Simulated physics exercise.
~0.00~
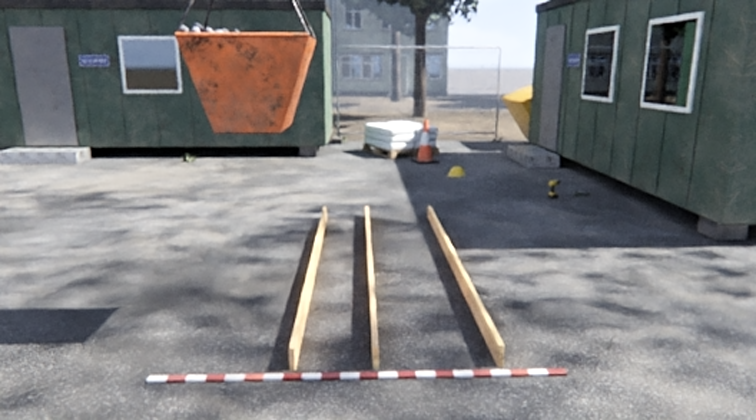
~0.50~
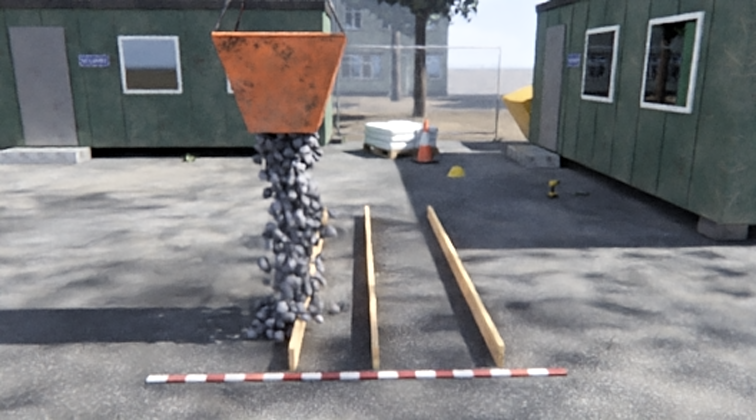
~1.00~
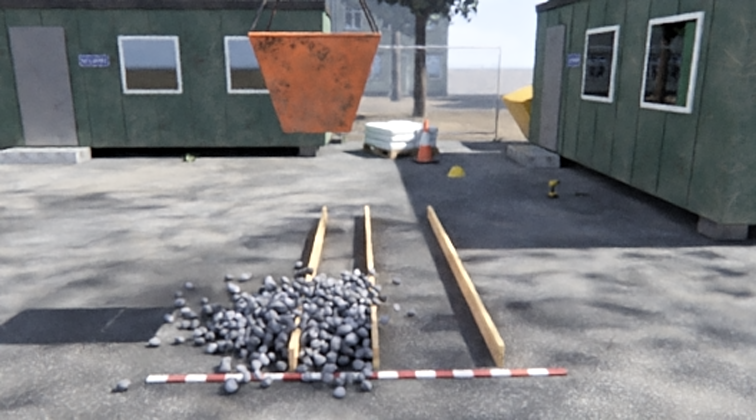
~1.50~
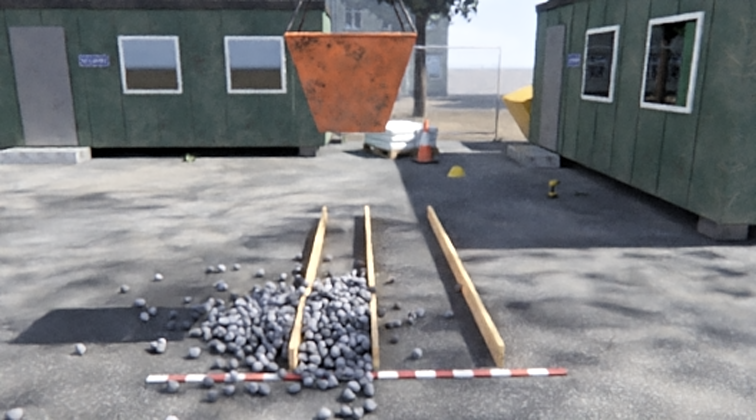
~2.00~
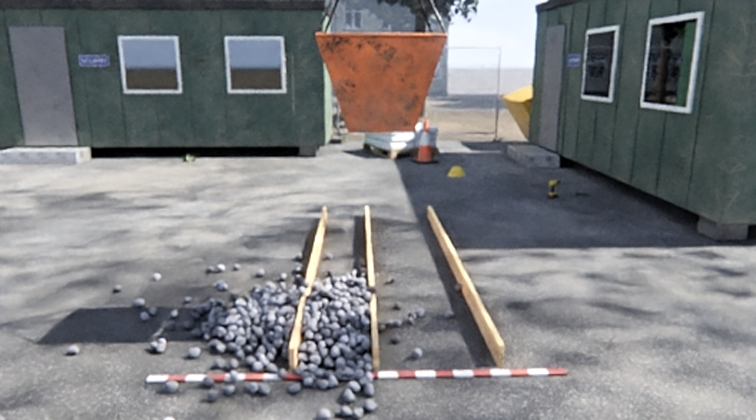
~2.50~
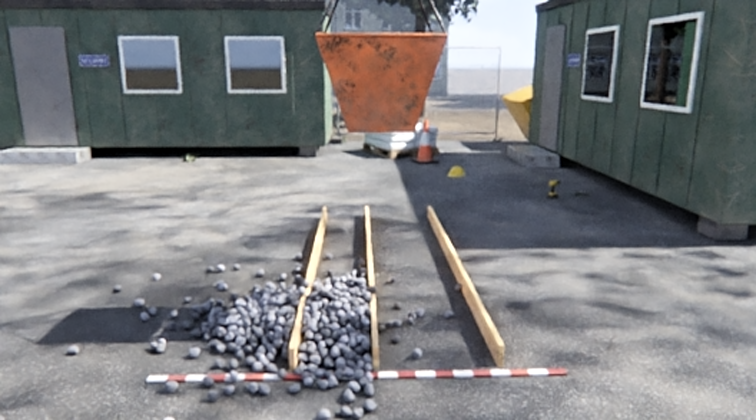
An orange skip moving right drops grey stones, which settle mostly in and left of the left plank bay.
